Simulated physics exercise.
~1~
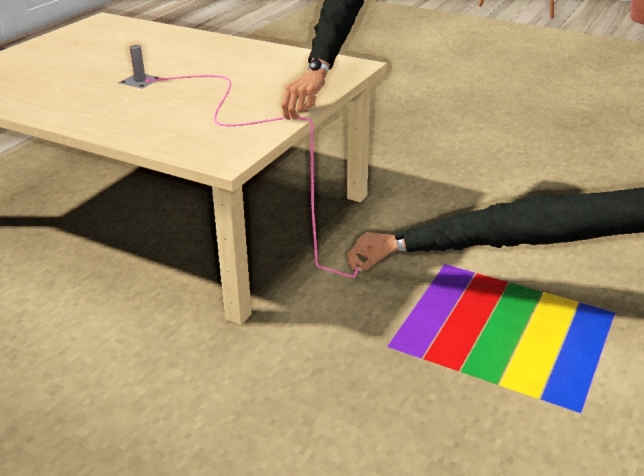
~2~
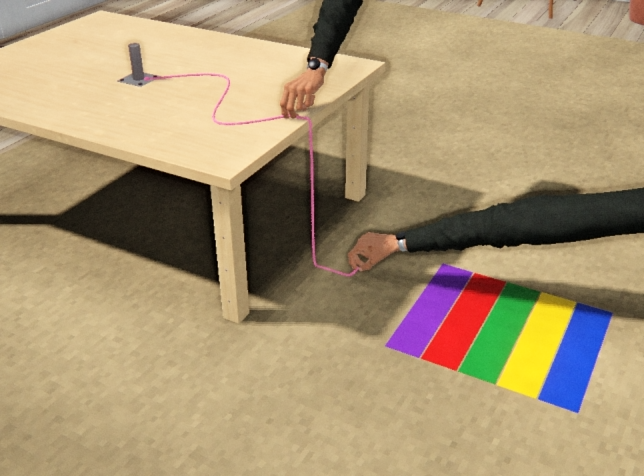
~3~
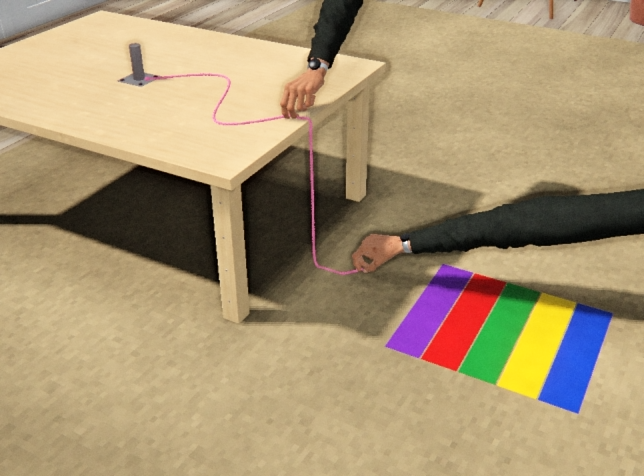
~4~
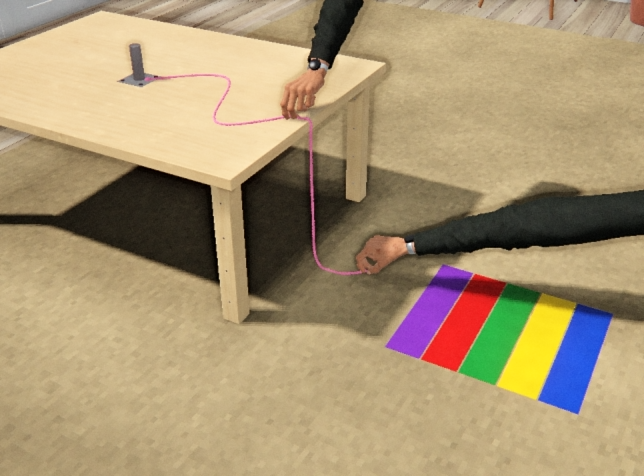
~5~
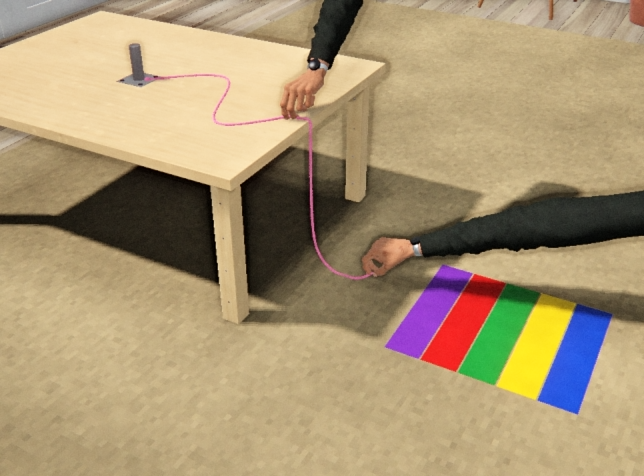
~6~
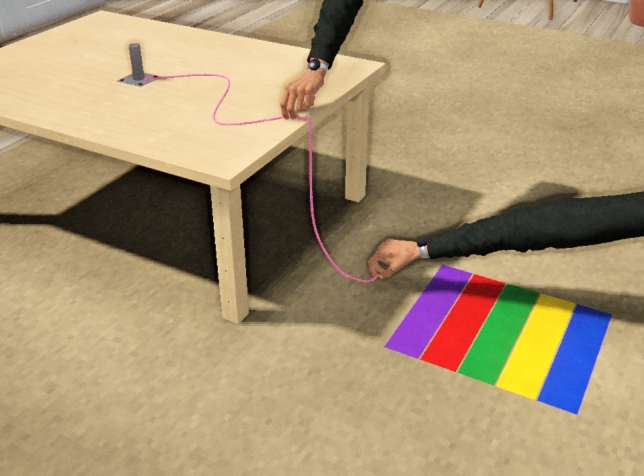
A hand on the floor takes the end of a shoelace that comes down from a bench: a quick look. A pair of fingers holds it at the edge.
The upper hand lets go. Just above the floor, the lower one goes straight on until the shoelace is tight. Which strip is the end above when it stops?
The blue one.
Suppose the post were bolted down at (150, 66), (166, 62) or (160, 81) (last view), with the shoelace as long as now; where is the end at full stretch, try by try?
The three places are (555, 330), (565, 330) and (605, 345), in that order.
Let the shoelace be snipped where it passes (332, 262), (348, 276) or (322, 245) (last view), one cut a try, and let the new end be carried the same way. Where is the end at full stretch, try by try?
Close to (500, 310) first, close to (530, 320) next, and close to (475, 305) last.
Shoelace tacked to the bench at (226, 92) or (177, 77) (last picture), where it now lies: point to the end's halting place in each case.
In order, the pixels are (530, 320) and (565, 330).
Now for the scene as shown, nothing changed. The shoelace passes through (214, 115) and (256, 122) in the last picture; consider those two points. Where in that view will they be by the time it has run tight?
They end up around (297, 115) and around (345, 146).
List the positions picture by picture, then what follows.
The first frame shows end (358, 267); purple (415, 336); red (451, 348); green (489, 360); yellow (528, 373); blue (568, 386).
The second frame shows end (358, 268); shoelace through (180, 76) (228, 89) (215, 121) (293, 117) (312, 180) (313, 251).
The third frame shows end (362, 269).
The fourth frame shows end (366, 271); shoelace through (181, 76) (228, 89) (215, 121) (294, 117) (312, 181) (315, 252).
The fifth frame shows end (372, 273).
The sixth frame shows end (378, 275); shoelace through (180, 76) (228, 89) (215, 121) (293, 117) (311, 181) (326, 253).
Early on, end near (504, 314); over green.
Midway, end near (550, 328); over yellow.
At the end of the slack, end near (578, 337); over blue. Over blue.
